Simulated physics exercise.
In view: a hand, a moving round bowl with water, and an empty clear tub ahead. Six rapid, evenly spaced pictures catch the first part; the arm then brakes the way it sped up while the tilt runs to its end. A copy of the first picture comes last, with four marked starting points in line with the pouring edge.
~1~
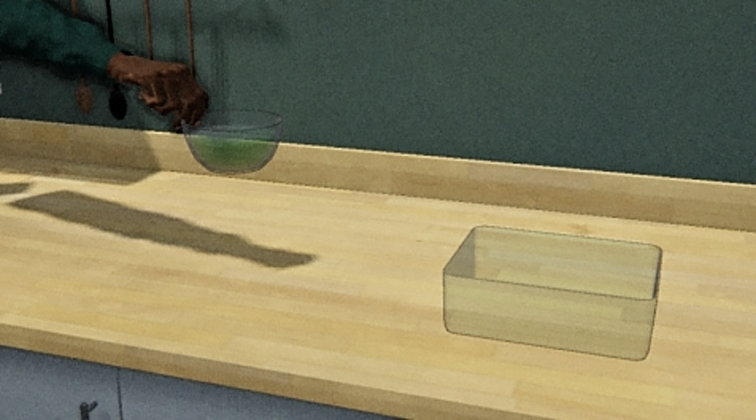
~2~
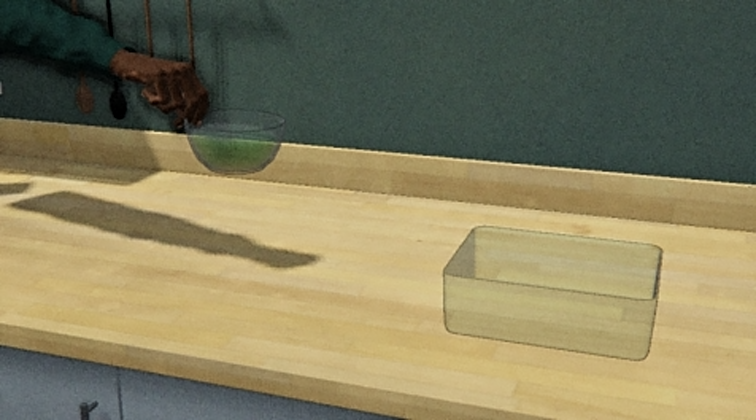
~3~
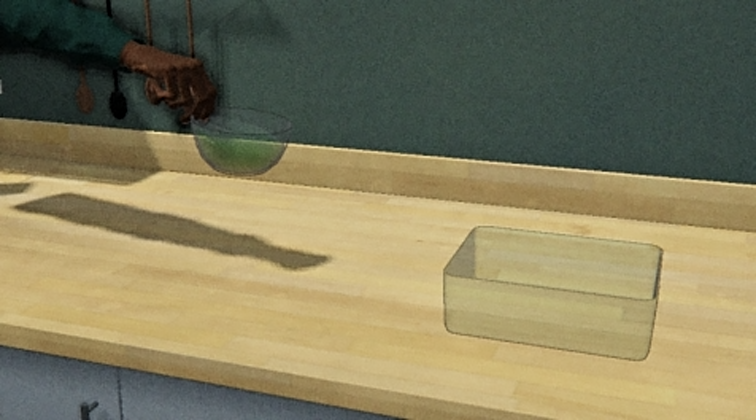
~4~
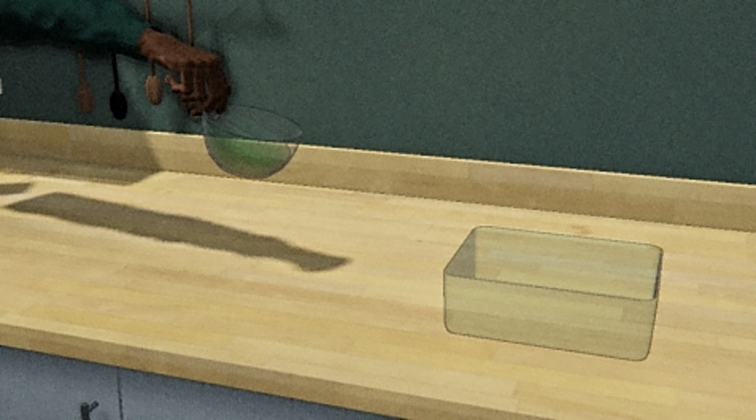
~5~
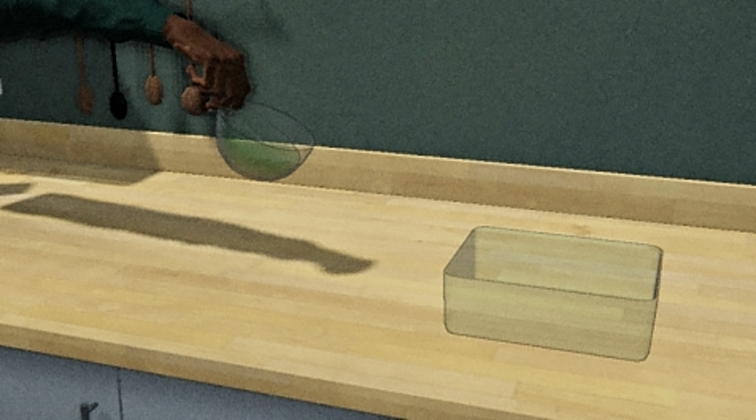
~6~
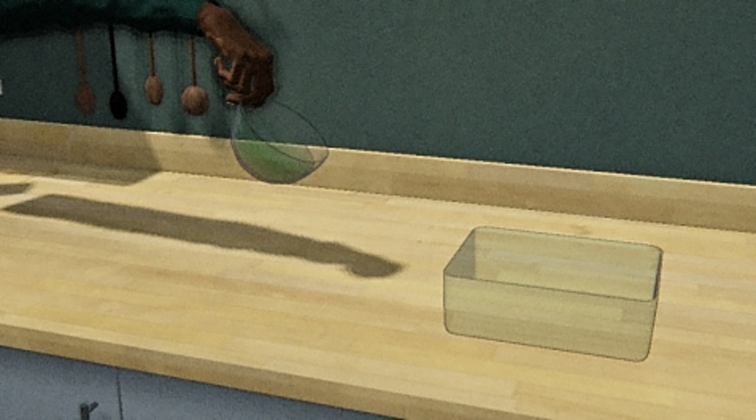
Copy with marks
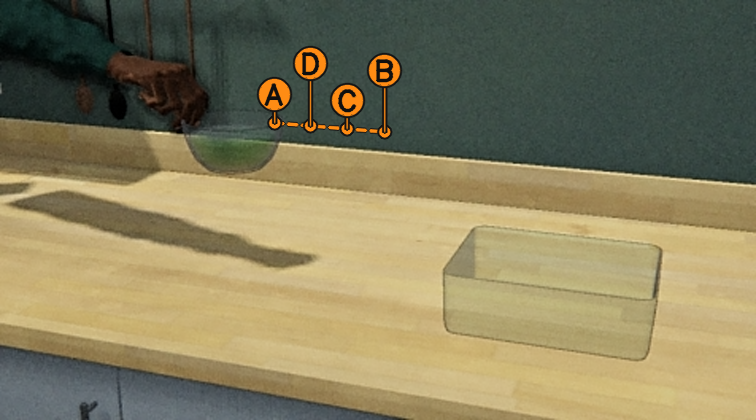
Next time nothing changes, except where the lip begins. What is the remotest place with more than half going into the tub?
D is the one.
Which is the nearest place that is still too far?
Place A.
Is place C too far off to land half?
No.
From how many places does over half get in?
Three.
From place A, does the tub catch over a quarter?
No.
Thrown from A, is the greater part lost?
Yes, that goes wrong.
On the marked copy, A at (274, 122); B at (384, 132); C at (347, 128); D at (310, 125).
With A, about 9 % lands in the tub, 85 % falls short and 5 % goes beside or beyond.
With B, about 65 % lands in the tub, 6 % falls short and 29 % goes beside or beyond.
With C, about 66 % lands in the tub, 4 % falls short and 30 % goes beside or beyond.
With D, about 76 % lands in the tub, 12 % falls short and 12 % goes beside or beyond.
